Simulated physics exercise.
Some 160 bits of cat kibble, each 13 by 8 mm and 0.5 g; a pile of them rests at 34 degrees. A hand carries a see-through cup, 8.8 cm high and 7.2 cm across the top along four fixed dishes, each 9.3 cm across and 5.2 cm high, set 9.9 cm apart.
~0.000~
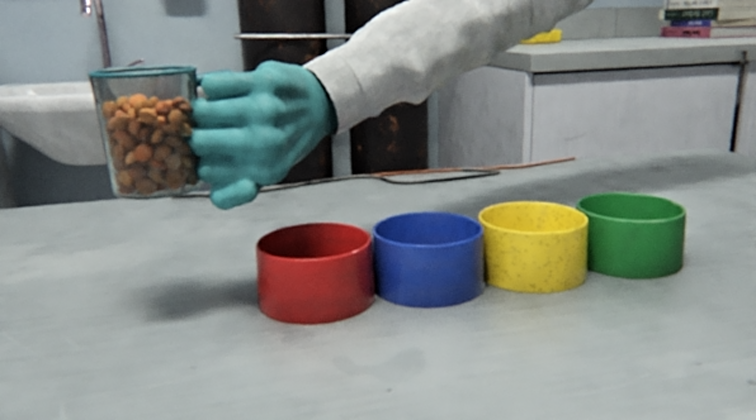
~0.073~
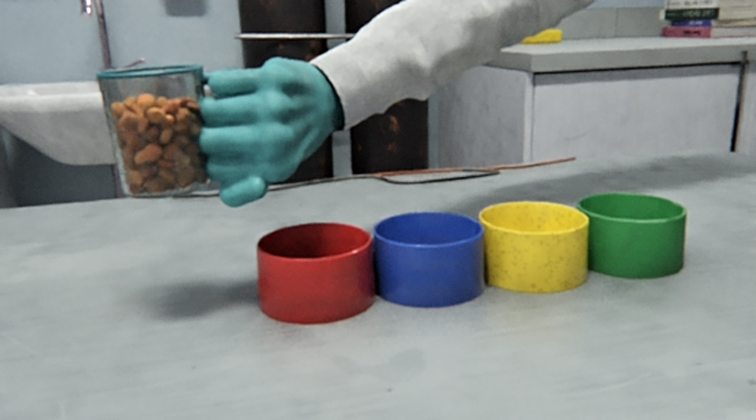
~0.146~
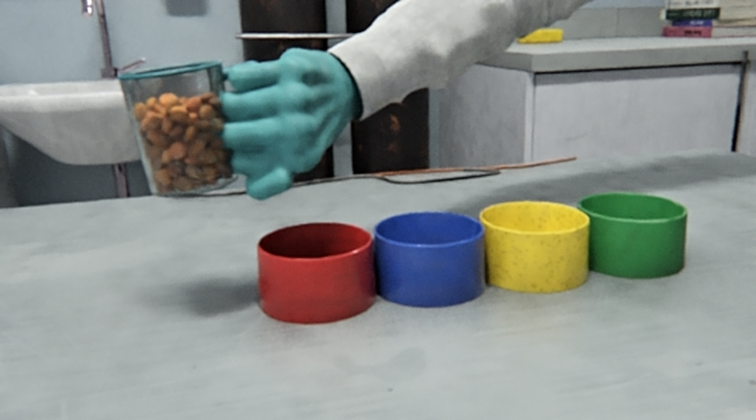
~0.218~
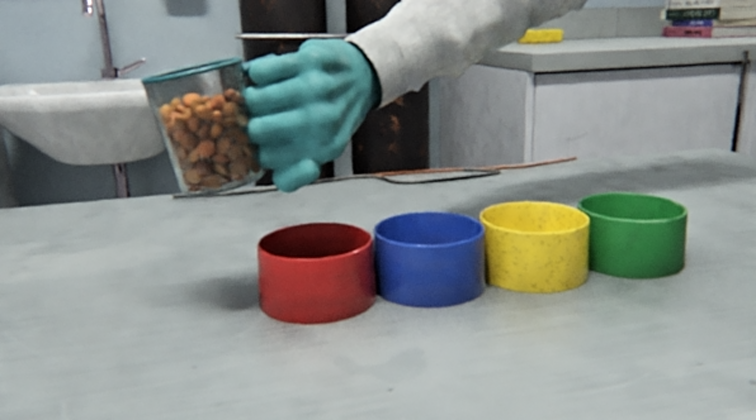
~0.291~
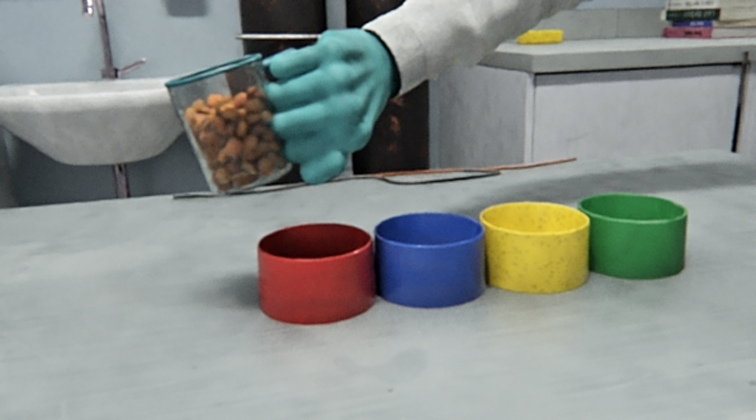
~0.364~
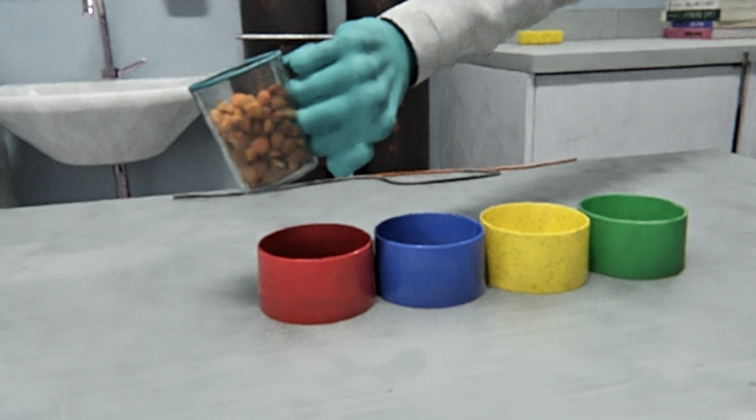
A gloved hand holding a clear cup of brown kibble moved a short way to the right while gradually tilting the cup, above a table with red, blue, yellow and green dishes in a row.
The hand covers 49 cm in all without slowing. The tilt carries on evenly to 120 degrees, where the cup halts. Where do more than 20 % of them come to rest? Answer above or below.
Red dish: Below; blue dish: Below; green dish: Above; yellow dish: Below; on the counter: Below.
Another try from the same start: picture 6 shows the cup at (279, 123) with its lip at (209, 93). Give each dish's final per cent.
Red 0; blue 0; green 90; yellow 10.
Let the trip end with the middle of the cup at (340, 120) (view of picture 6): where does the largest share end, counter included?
Most goes to: Red.
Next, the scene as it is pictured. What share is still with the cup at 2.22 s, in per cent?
Roughly 30 per cent.
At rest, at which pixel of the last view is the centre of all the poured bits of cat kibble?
Near (635, 239).
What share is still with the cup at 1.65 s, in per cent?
About 100 per cent.
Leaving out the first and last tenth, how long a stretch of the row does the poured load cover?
About 6 cm.
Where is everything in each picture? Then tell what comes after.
Cup at (151, 131), tilt 0 degrees, lip at (91, 74), moved 0.0 cm; middle of the pieces at (153, 153); red dish at (314, 241); blue dish at (427, 229); yellow dish at (532, 217); green dish at (630, 207), in the first picture.
Cup at (160, 130), tilt 1 degrees, lip at (99, 75), moved 0.6 cm; middle of the pieces at (161, 152), in the second picture.
Cup at (183, 129), tilt 5 degrees, lip at (120, 77), moved 2.2 cm; middle of the pieces at (186, 150), in the third picture.
Cup at (208, 127), tilt 10 degrees, lip at (143, 81), moved 4.0 cm; middle of the pieces at (213, 148), in the fourth picture.
Cup at (233, 126), tilt 14 degrees, lip at (166, 85), moved 5.9 cm; middle of the pieces at (239, 147), in the fifth picture.
Cup at (258, 124), tilt 19 degrees, lip at (190, 88), moved 7.8 cm; middle of the pieces at (266, 145); red dish at (315, 241); blue dish at (429, 229); yellow dish at (534, 218); green dish at (631, 208). Its pace works out near 60 degrees a second; the hand travels 26 cm a second, in the sixth picture.
After 1.13 s, tilt 66 degrees; cup holds 100 %.
Then, at 1.65 s, tilt 98 degrees; cup holds 100 %.
After 2.22 s, tilt 120 degrees; cup holds 30 %, green 60 %.
In the end, at 3.2 s, red 0 %, blue 0 %, green 95 %, yellow 0 %, counter 5 %.
